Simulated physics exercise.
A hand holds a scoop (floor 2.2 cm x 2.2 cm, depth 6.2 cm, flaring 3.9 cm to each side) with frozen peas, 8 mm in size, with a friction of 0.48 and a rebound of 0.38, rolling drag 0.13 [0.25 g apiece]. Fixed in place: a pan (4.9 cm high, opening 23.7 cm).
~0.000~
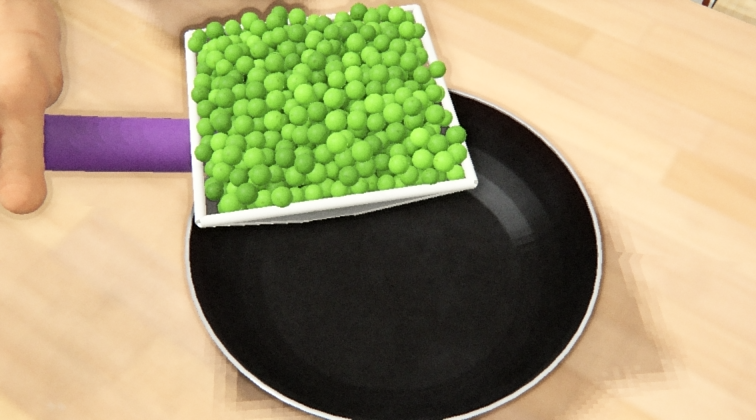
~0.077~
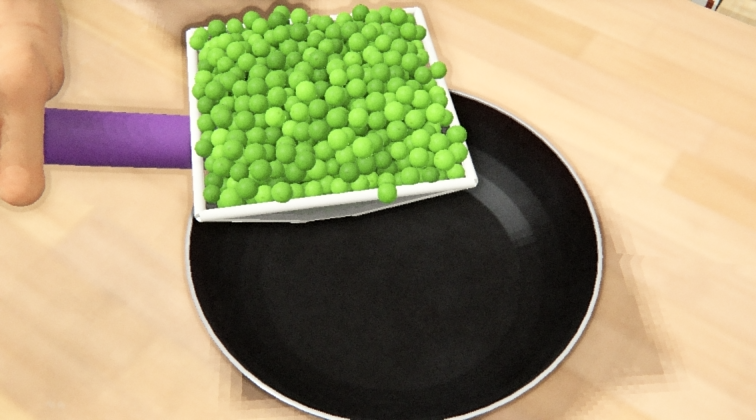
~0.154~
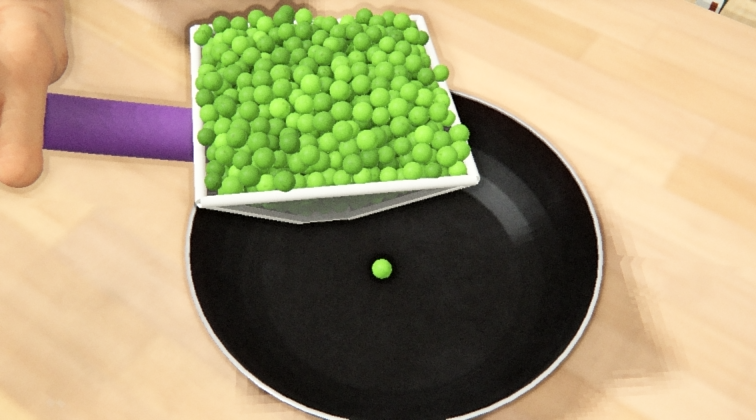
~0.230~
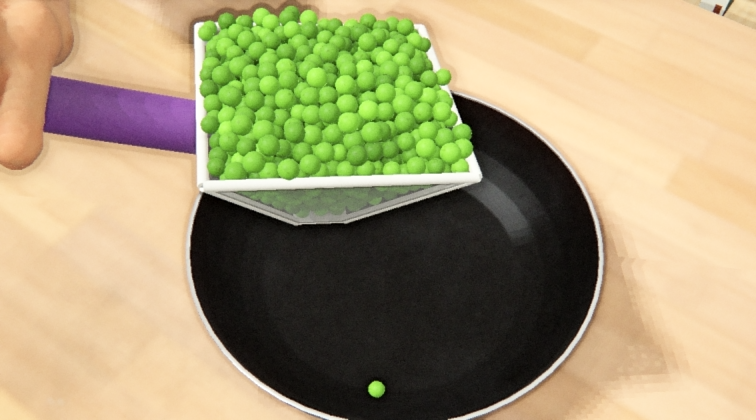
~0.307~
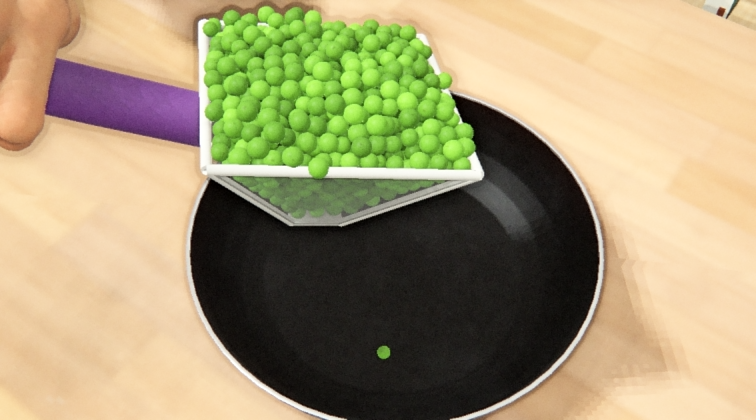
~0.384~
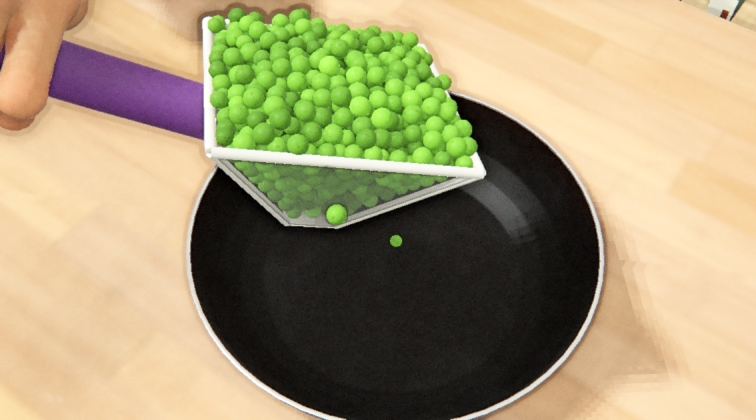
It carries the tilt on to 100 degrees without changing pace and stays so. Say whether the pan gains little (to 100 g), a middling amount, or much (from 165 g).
Load much.
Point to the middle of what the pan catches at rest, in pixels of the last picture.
Around (417, 232).
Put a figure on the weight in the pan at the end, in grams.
Some 210 g.
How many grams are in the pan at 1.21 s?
About 100 g.
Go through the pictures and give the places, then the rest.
In the first picture, scoop at (339, 204); tilt 0 degrees; top of the load at (389, 16); pan at (393, 227).
In the second picture, scoop at (339, 201); tilt 2 degrees; top of the load at (299, 18).
In the third picture, scoop at (340, 194); tilt 6 degrees; low side back; top of the load at (283, 19).
In the fourth picture, scoop at (342, 187); tilt 10 degrees; low side back; top of the load at (227, 22).
In the fifth picture, scoop at (345, 179); tilt 15 degrees; low side back; top of the load at (313, 20).
In the sixth picture, scoop at (348, 171); tilt 20 degrees; low side back; top of the load at (252, 22); pan at (395, 229). It turns about 60 degrees a second.
After 0.84 s, tilt 48 degrees; 4 g in the pan, scoop holds 95 %.
Then, at 1.21 s, tilt 71 degrees; 104 g in the pan, scoop holds 40 %.
Then, at 1.56 s, tilt 92 degrees; 205 g in the pan, scoop holds 5 %.
Then, at 1.89 s, tilt 100 degrees; 215 g in the pan, scoop holds 0 %.
In the end, at 2.1 s, 215 g in the pan, scoop holds 0 %.
